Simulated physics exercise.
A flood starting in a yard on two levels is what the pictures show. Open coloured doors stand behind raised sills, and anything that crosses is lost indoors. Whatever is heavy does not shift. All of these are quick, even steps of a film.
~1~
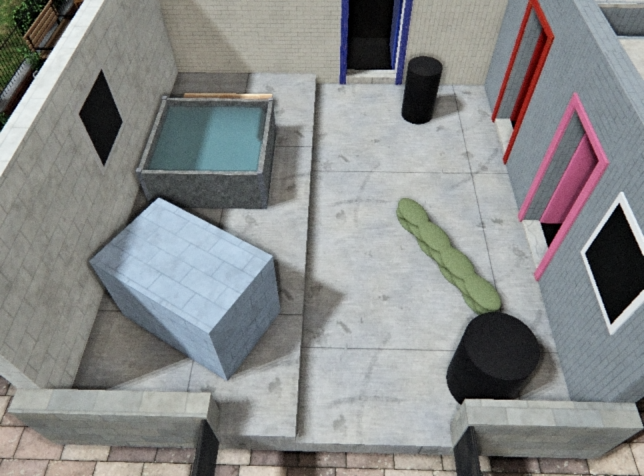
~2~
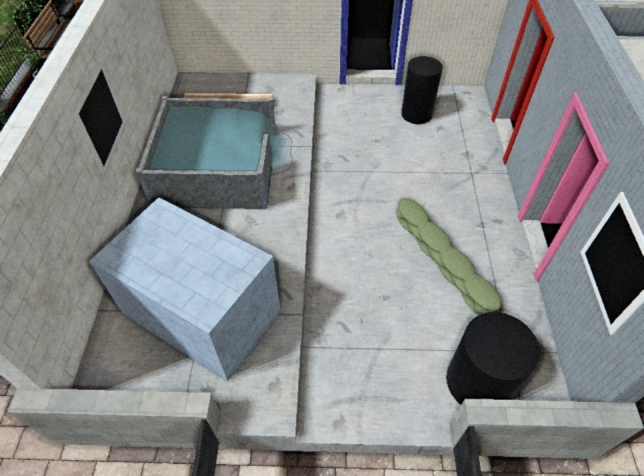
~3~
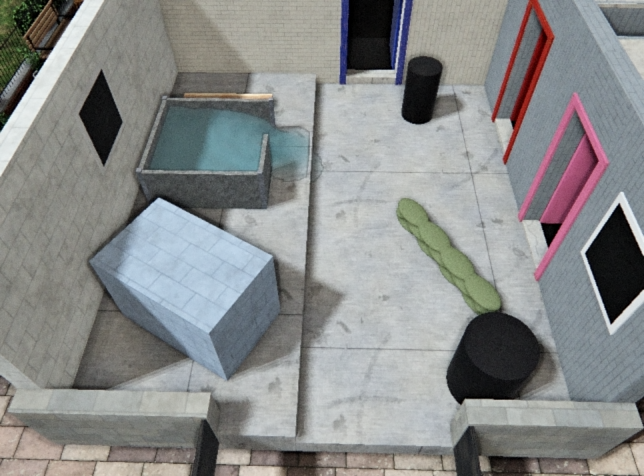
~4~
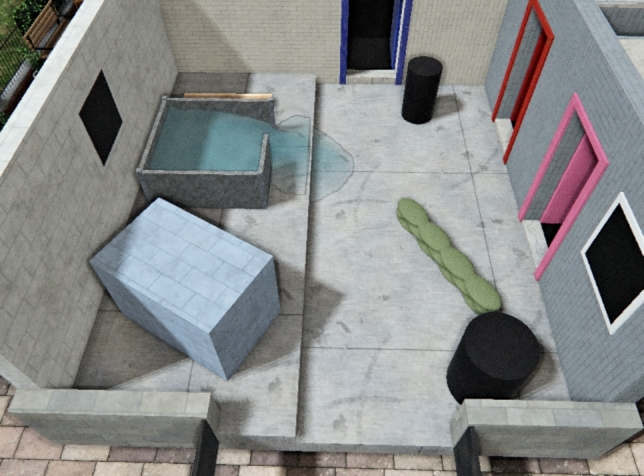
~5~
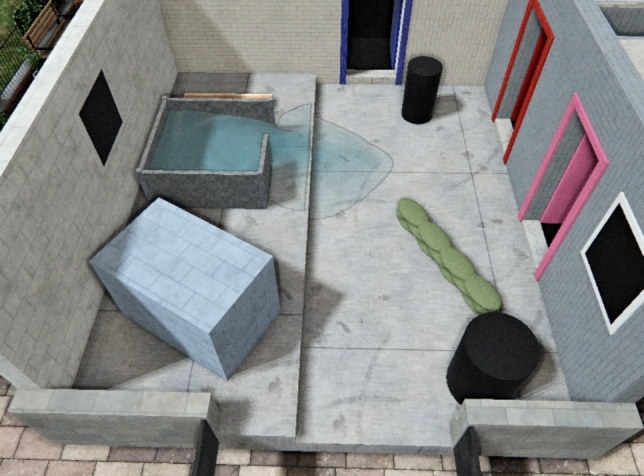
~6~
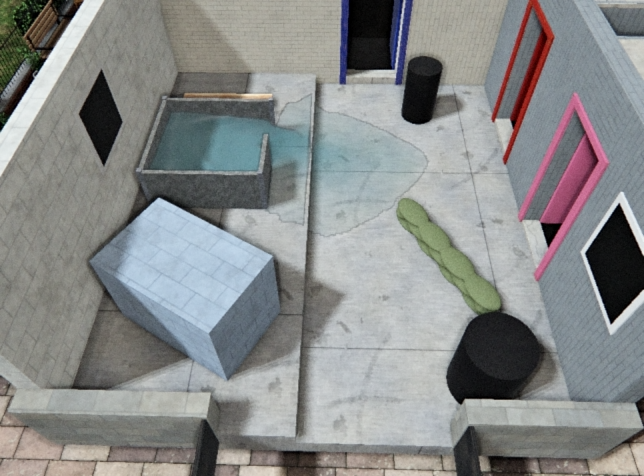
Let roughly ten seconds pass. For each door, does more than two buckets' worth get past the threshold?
Door by door: The red door - yes; the pink door - yes; the blue door - no.
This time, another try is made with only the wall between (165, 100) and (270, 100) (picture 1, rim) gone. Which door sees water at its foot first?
The blue one.
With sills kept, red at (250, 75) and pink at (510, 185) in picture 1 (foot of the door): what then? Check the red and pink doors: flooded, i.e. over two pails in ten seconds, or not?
As it turns out, the red door keeps clear but the pink door spills past.
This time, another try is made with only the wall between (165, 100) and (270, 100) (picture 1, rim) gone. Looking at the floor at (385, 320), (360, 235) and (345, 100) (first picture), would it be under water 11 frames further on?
Sequence of results: Missed by the flood, missed by the flood, reached by the flood.
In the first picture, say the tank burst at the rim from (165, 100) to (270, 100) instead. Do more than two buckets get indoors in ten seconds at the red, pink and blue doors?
In order, red door remains short of it, pink door overshoots the limit, blue door remains short of it.
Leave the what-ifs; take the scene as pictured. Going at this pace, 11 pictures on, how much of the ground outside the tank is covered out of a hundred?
I'd estimate some 40 per cent.
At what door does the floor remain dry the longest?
Answer: The door marked pink.
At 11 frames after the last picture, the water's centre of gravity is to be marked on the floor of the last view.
It is near (314, 166).
A moment on, water covers 30 % of the floor; the red door wet at the sill, nothing in, the pink door not reached, the blue door not reached.
Next, water covers 40 % of the floor; the red door over two buckets in, the pink door under two buckets in, the blue door wet at the sill, nothing in.
Then, water covers 50 % of the floor; the red door over two buckets in, the pink door under two buckets in, the blue door wet at the sill, nothing in.
Later, water covers 50 % of the floor; the red door far over two buckets in, the pink door over two buckets in, the blue door wet at the sill, nothing in.
In the end, water covers 60 % of the floor; the red door far over two buckets in, the pink door over two buckets in, the blue door wet at the sill, nothing in.
